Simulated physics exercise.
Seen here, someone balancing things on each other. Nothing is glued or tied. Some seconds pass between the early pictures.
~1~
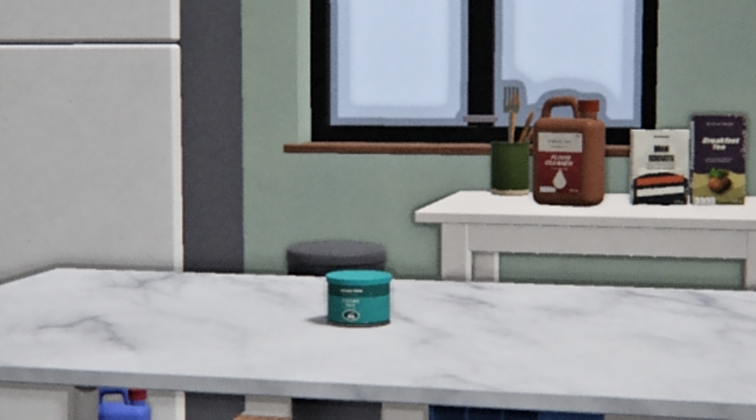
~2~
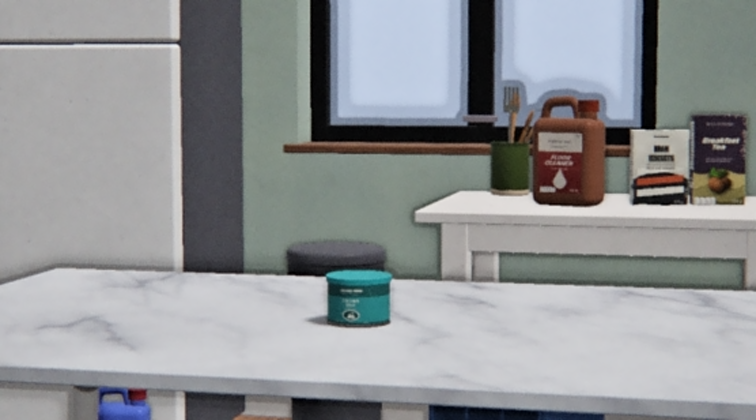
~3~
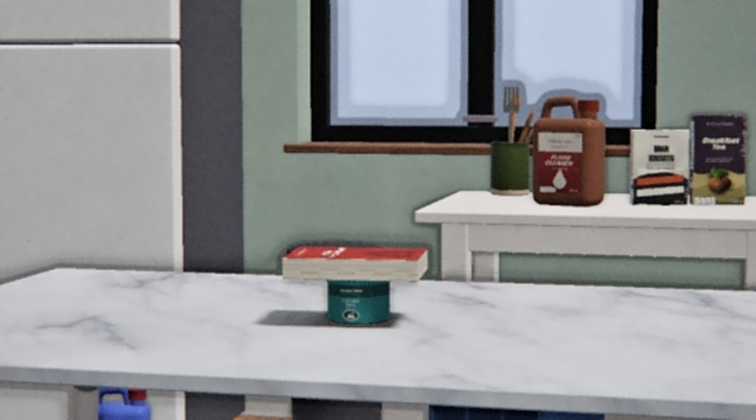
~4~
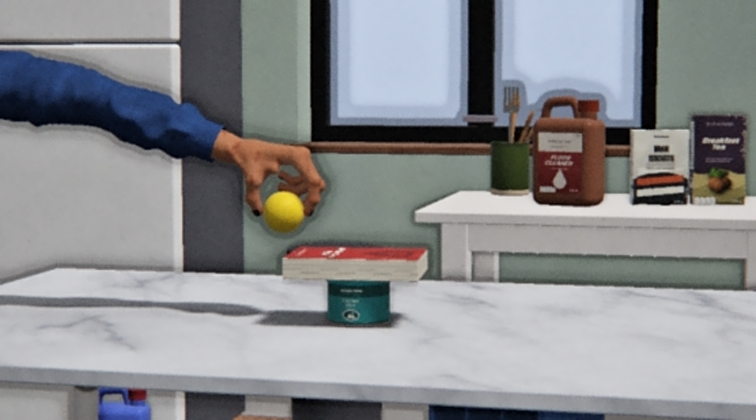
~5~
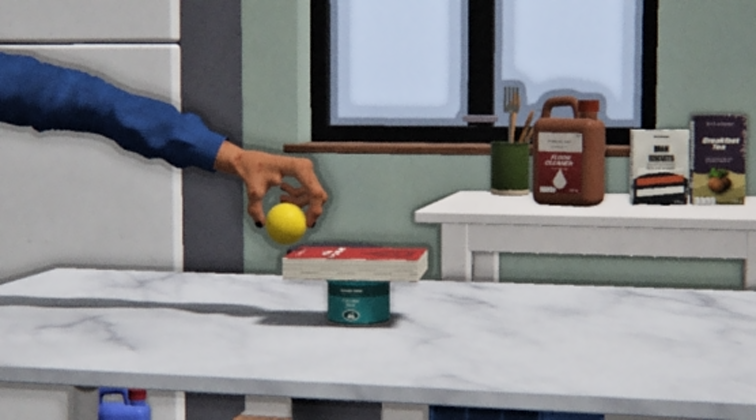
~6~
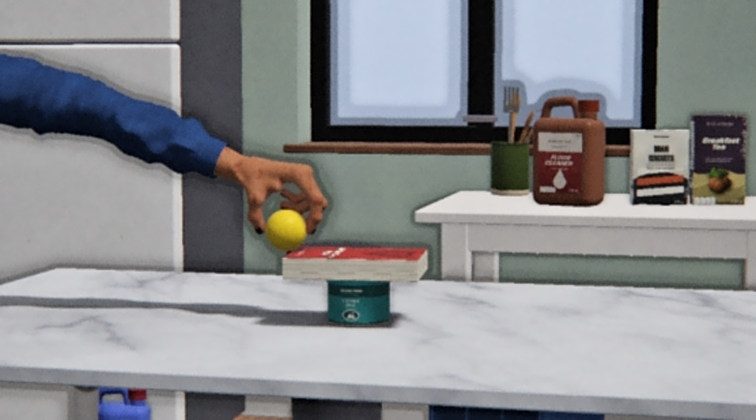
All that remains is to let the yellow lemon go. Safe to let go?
As it turns out, it loses its balance.
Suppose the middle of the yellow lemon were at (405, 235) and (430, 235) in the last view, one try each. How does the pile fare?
In the first case it holds; in the second case it gives way.
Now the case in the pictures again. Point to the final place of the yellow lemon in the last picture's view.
At about (244, 298).
Then, 0.30 s past the last view, yellow lemon now fallen.
Then, 0.40 s past the last view, things are still on the move.
Then, 0.50 s past the last view, nothing new.
Finally, fallen, yellow lemon; the other 2 still in place. Final places as the last picture's camera would see them, yellow lemon near (244, 298). The pile comes apart.
